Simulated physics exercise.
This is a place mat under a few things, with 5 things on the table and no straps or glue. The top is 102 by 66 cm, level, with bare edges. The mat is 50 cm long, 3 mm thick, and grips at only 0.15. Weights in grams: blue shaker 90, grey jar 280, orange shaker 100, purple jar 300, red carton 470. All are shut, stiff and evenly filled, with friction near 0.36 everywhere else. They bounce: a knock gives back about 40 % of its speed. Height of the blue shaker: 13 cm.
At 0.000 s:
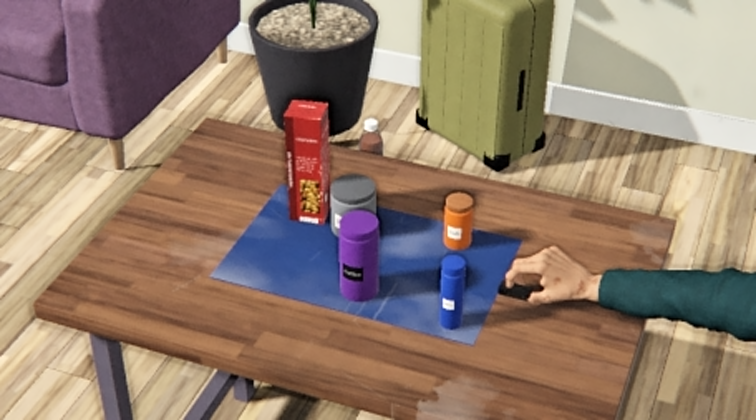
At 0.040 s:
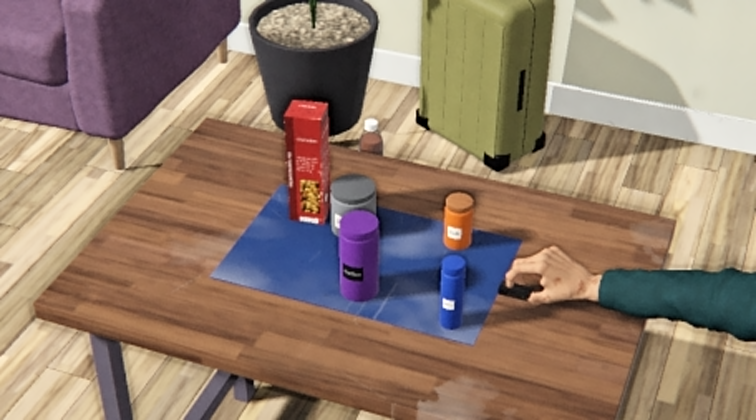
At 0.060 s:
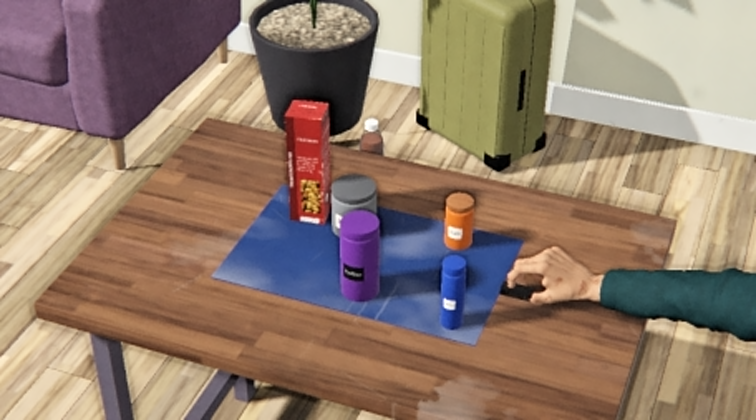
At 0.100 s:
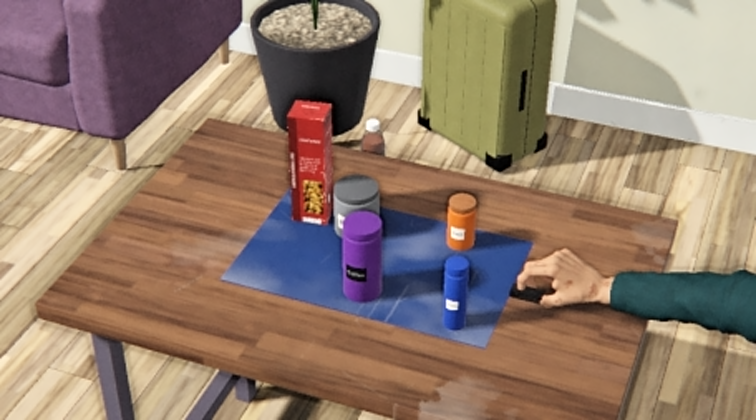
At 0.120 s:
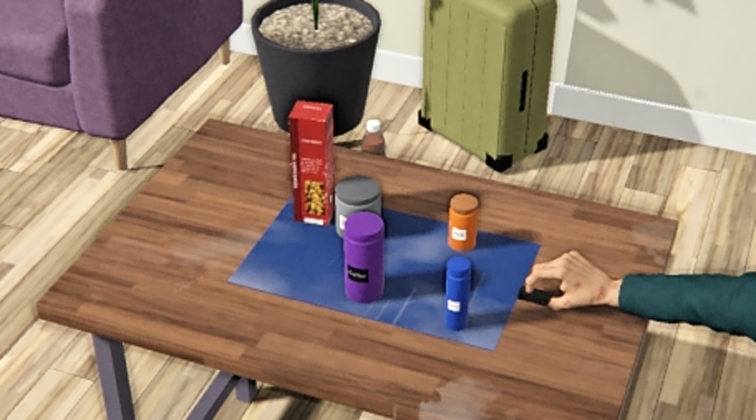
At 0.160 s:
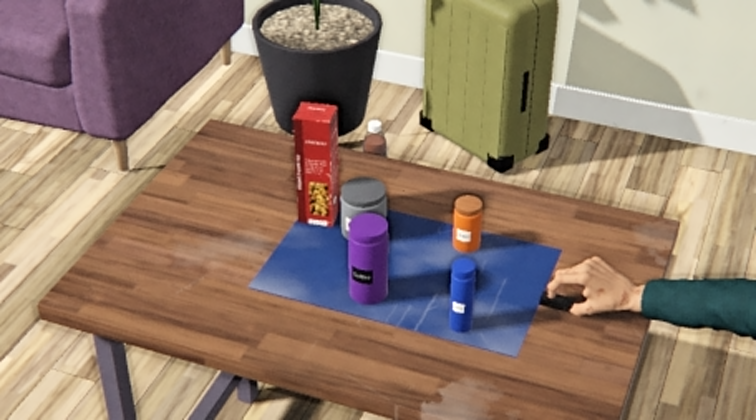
On a wooden table, a hand slowly pulls a blue mat right beneath several containers.
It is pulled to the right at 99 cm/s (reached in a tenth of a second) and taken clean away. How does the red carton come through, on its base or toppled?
The red carton stays upright.
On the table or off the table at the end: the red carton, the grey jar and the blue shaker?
The red carton is still on the table; the grey jar is still on the table; the blue shaker finishes off the table.
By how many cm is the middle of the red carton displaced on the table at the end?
Some 4 cm.
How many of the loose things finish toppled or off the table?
That comes to 3.
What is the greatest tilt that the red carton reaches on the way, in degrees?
About 6°.
By 0.56 s, mat out by 47 cm; red carton 4 cm from its spot near (332, 170); purple jar 20 cm from its spot; grey jar 22 cm from its spot.
By 0.96 s, mat out by 86 cm; blue shaker and orange shaker now off the table; red carton 4 cm from its spot near (331, 169); purple jar tilted 42°.
When it is over (2.0 s), off the table but upright, blue shaker and orange shaker; lying over on the table, purple jar; not toppled but over 6 cm from the start, grey jar; red carton within 6 cm of the start. End places, in pixels of the last picture, red carton near (333, 170).
